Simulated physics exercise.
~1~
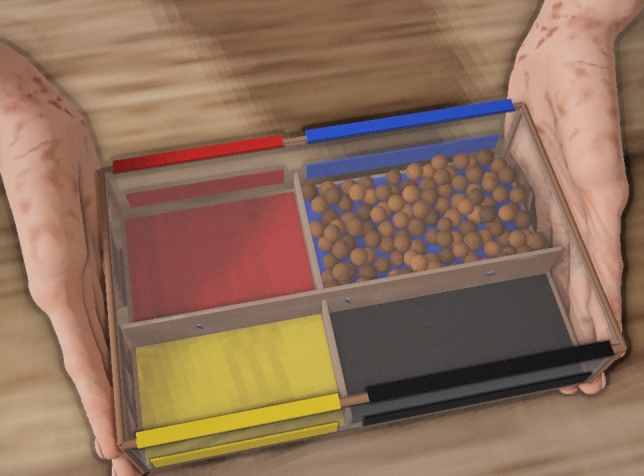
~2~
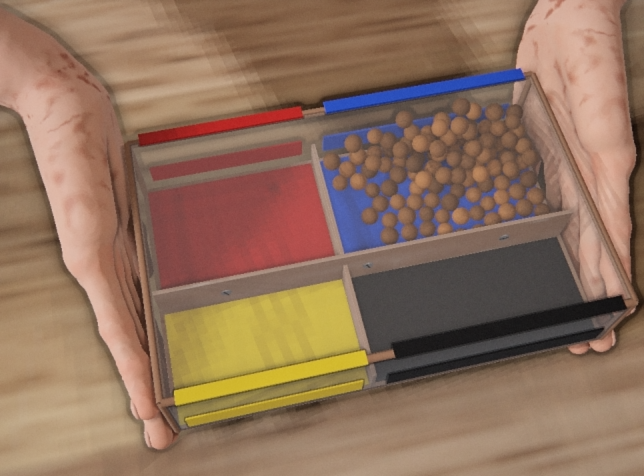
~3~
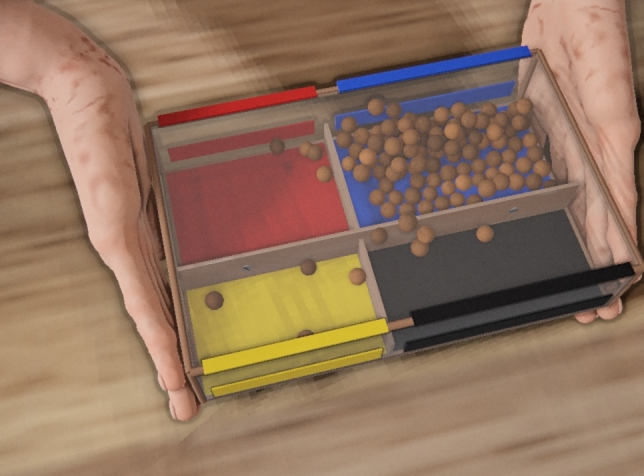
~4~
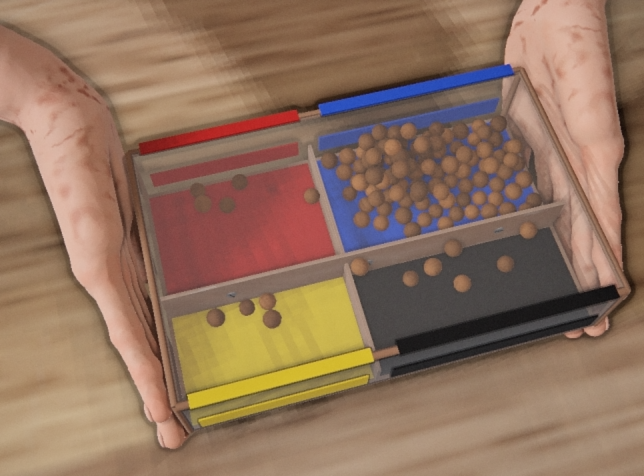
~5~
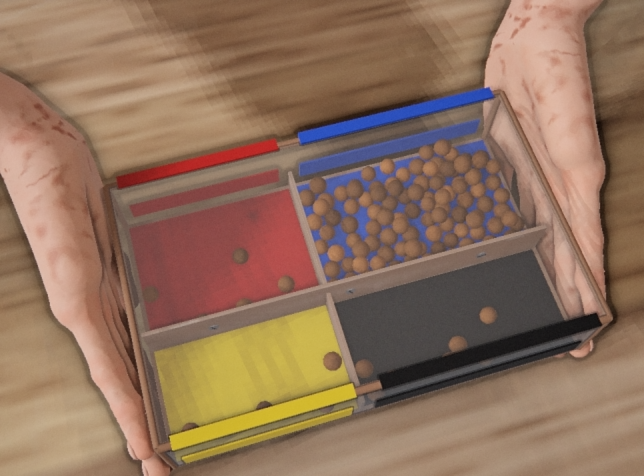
Above a blurred, wood-grained tabletop, seen from overhead at a slant, two hands hold a shallow box with a clear lid by its left and right sides. Its four compartments are red at upper left, blue at upper right, yellow at lower left and black at lower right, with brown cereal balls all in the blue one. The hands shift the box right and upward, and the balls scatter within the blue section. A few then spill into the other three sections as the box moves back left and down. Most end up in blue, with only a few elsewhere.
